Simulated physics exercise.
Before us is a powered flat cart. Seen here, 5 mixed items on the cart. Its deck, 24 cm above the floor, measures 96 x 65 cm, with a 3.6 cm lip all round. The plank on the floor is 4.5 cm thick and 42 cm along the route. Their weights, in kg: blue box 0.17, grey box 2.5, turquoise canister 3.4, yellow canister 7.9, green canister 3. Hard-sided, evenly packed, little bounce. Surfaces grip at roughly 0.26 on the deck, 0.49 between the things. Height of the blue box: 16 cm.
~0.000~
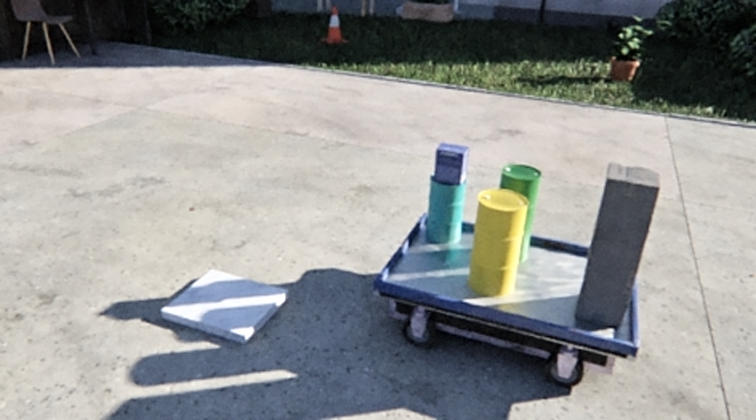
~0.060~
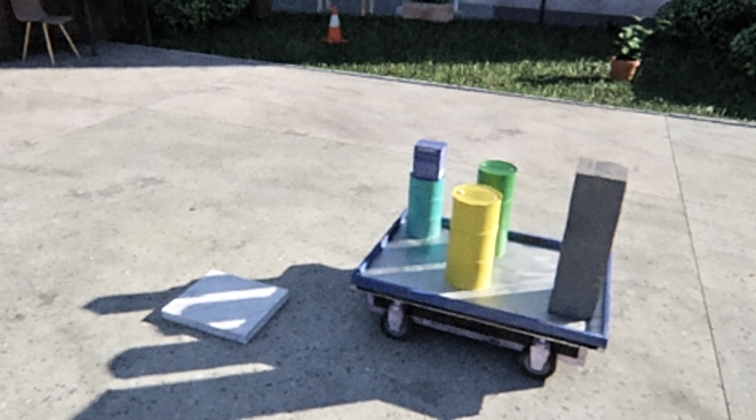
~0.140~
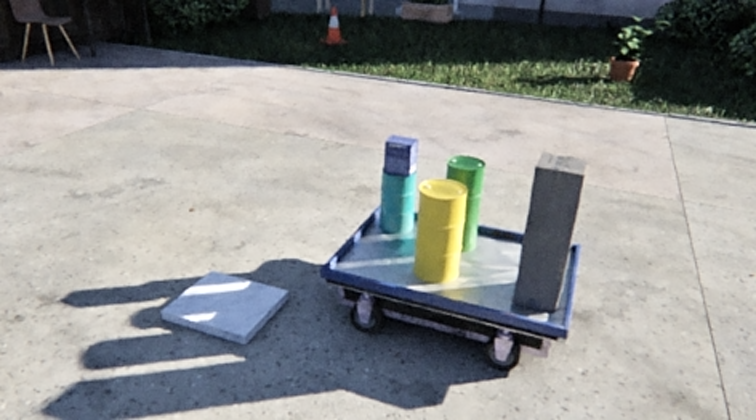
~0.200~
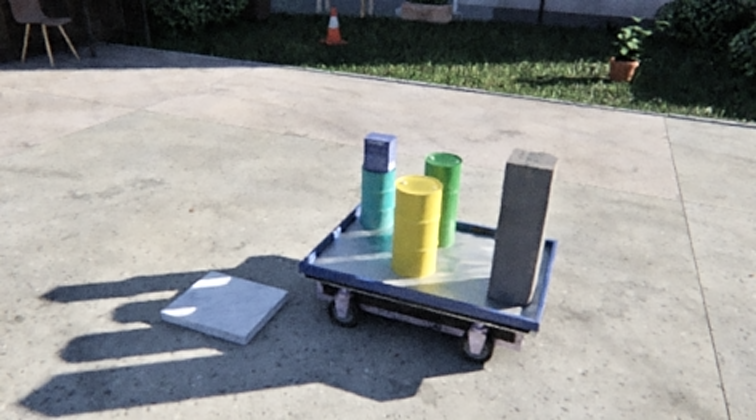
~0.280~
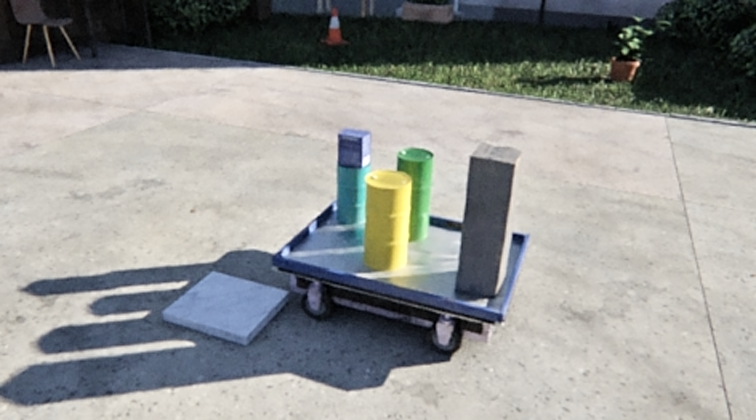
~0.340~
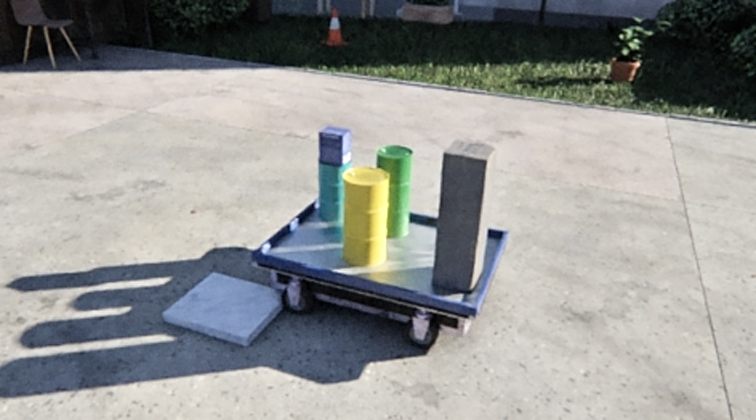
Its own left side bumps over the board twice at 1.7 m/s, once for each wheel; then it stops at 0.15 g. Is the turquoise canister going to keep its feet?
The turquoise canister keeps standing.
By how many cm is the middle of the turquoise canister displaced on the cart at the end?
Some 4 cm.
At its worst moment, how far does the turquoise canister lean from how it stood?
About 20°.
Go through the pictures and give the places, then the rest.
Cart 0 cm along; turquoise canister (445, 207); blue box (451, 164), in the first frame.
Cart 10 cm along; yellow canister (472, 238); green canister (492, 209), in the second frame.
Cart 24 cm along; blue box (401, 156); grey box (549, 234), in the third frame.
Cart 34 cm along; yellow canister (416, 227); green canister (440, 200), in the fourth frame.
Cart 48 cm along; blue box (354, 148); grey box (489, 222), in the fifth frame.
Cart 58 cm along; turquoise canister (335, 188); yellow canister (365, 217), in the sixth frame.
After 0.94 s, cart 160 cm along; blue box now off the cart; yellow canister 28° off upright; grey box 23° off upright.
After 1.44 s, cart 237 cm along; turquoise canister moved 3 cm near (58, 135); grey box on its side; green canister on its side.
In the end (4.3 s), off the cart and tipped over, blue box; toppled on the cart, grey box, yellow canister and green canister; turquoise canister under 10 cm from the start.
